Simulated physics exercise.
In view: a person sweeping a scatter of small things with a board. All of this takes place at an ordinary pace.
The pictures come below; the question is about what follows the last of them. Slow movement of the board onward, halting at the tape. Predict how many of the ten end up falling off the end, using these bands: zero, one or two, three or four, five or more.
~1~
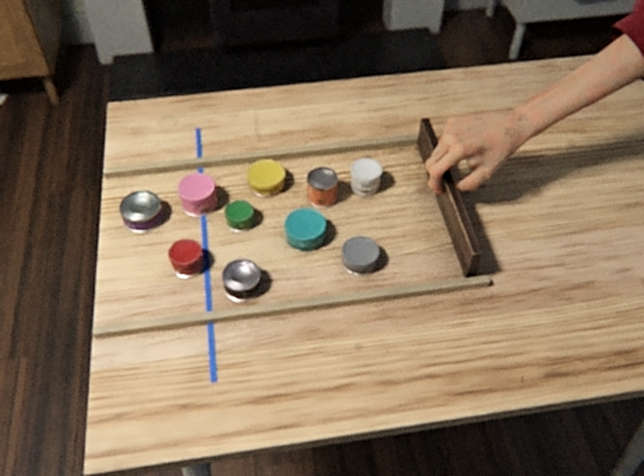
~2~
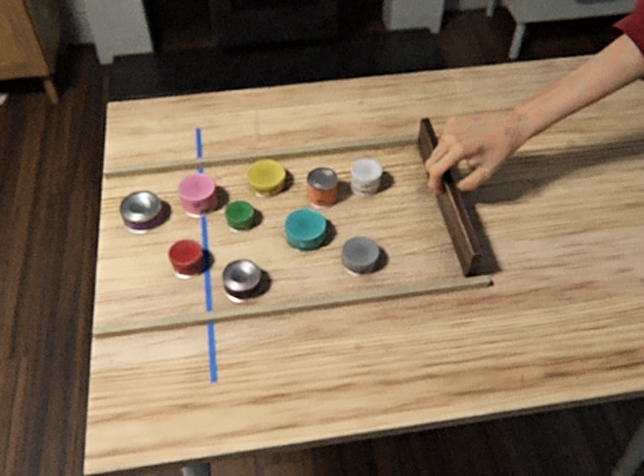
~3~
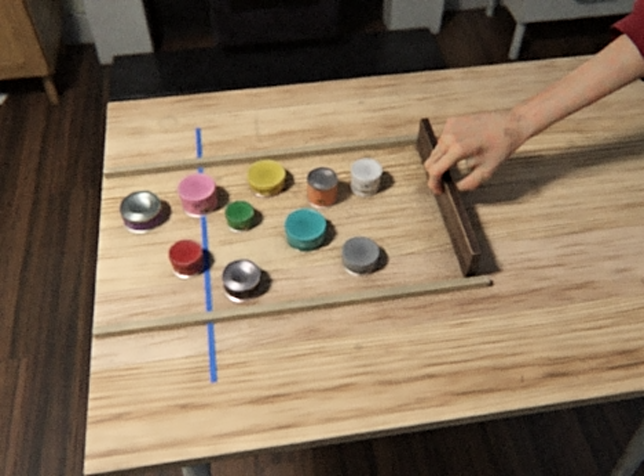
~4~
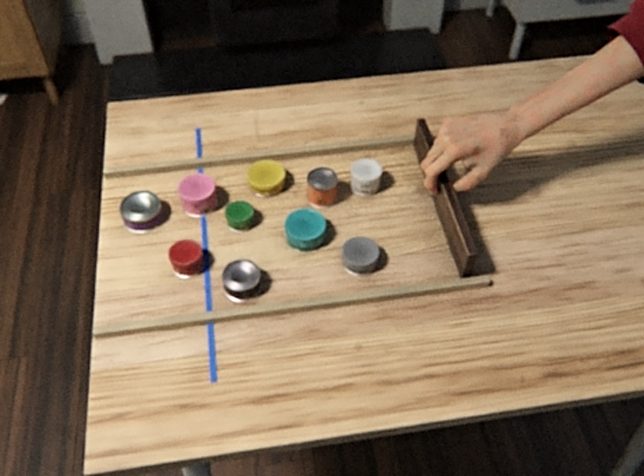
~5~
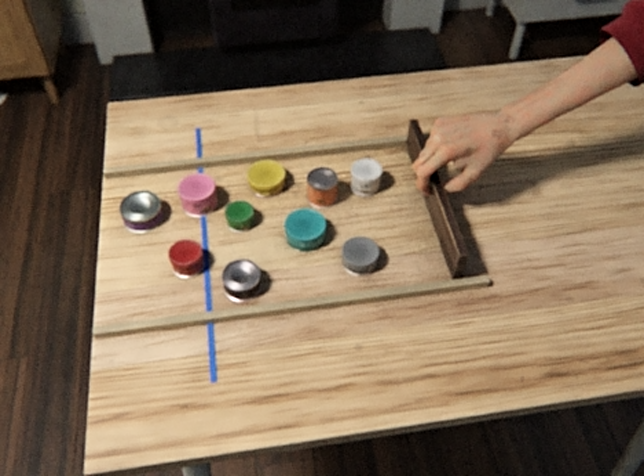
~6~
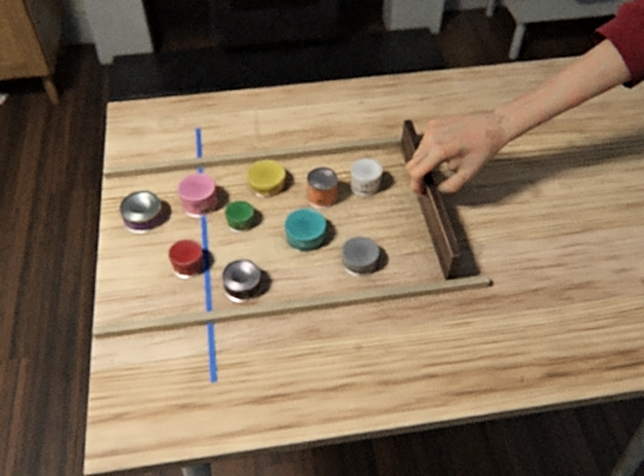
Basically the losses over the end count zero in this one.
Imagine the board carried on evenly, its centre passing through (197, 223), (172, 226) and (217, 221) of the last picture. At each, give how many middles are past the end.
In order: 0, 1, 0.
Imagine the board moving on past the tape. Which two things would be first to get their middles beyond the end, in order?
Going earliest first, it's the purple tin and then the green tin.
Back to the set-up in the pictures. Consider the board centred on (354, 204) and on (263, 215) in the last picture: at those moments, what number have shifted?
Tally: First 3; then 7.
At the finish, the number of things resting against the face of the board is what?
That would be 4 of them.
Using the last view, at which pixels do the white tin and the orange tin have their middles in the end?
The white tin at (186, 199), the orange tin at (170, 220).
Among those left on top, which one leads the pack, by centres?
Result: Purple tin.
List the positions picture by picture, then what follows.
Purple tin (142, 211); red tin (187, 258); pink tin (198, 195); board (446, 193); tape (205, 236), in the first frame.
Red tin (187, 259); grey tin (360, 256), in the second frame.
Pink tin (198, 196); turquoise tub (305, 230), in the third frame.
Purple tin (142, 212); orange tin (322, 188), in the fourth frame.
Red tin (187, 259); green tin (240, 217), in the fifth frame.
Purple tin (142, 212); red tin (187, 259); pink tin (198, 196); board (428, 196); tape (205, 236), in the sixth frame.
Soon after, none off yet; purple tin at rest near (142, 212); red tin at rest near (187, 259); pink tin at rest near (198, 196).
In the end, the number that fall off is zero.
